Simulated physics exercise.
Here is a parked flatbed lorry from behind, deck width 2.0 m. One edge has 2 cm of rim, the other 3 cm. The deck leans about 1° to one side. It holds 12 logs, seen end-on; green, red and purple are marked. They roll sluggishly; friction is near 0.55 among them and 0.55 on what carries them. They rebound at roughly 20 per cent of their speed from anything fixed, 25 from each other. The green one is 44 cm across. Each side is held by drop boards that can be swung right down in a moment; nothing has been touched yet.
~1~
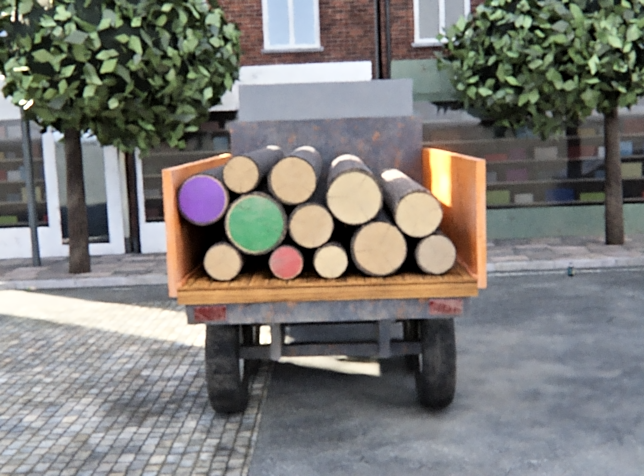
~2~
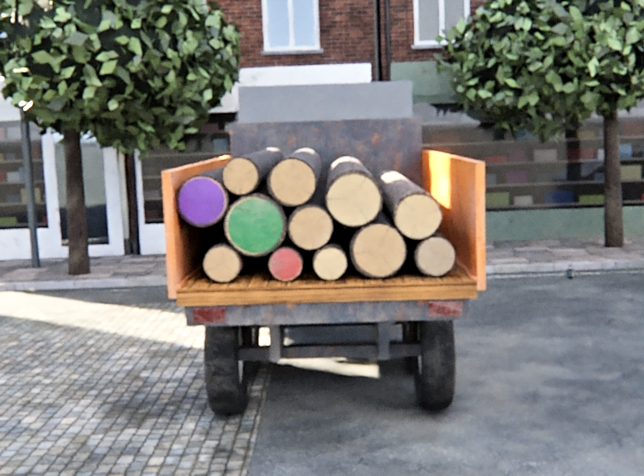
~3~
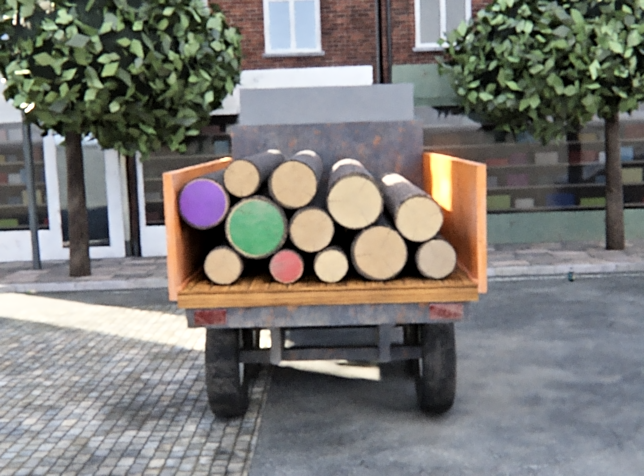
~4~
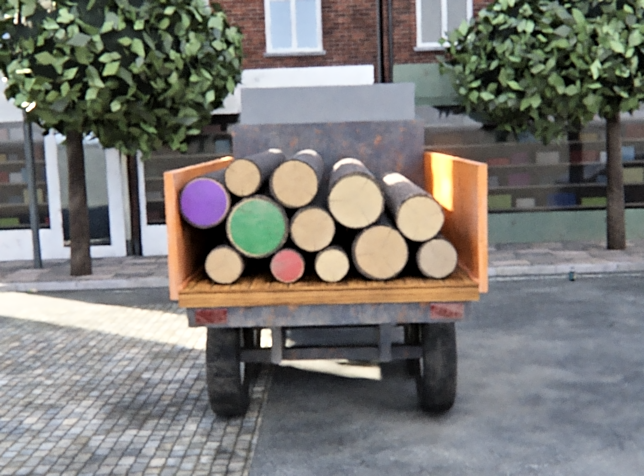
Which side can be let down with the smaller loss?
The right-hand side.
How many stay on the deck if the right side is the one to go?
The count is 12.
If it is the left, after 0.7 s, green is up on others, 55 cm from the left edge; red is on the deck, 75 cm from the left edge; purple is dropping off the left side; 1 of 12 is off.
If it is the left, in the end, green is up on others, 50 cm from the left edge; red is on the deck, 75 cm from the left edge; purple is on the ground to the left; 2 of 12 are off.
If it is the right, after 0.7 s, green is up on others, 55 cm from the left edge; red is on the deck, 75 cm from the left edge; purple is up on others, 20 cm from the left edge; 0 of 12 are off.
If it is the right, in the end, green is up on others, 55 cm from the left edge; red is on the deck, 75 cm from the left edge; purple is up on others, 20 cm from the left edge; 0 of 12 are off.
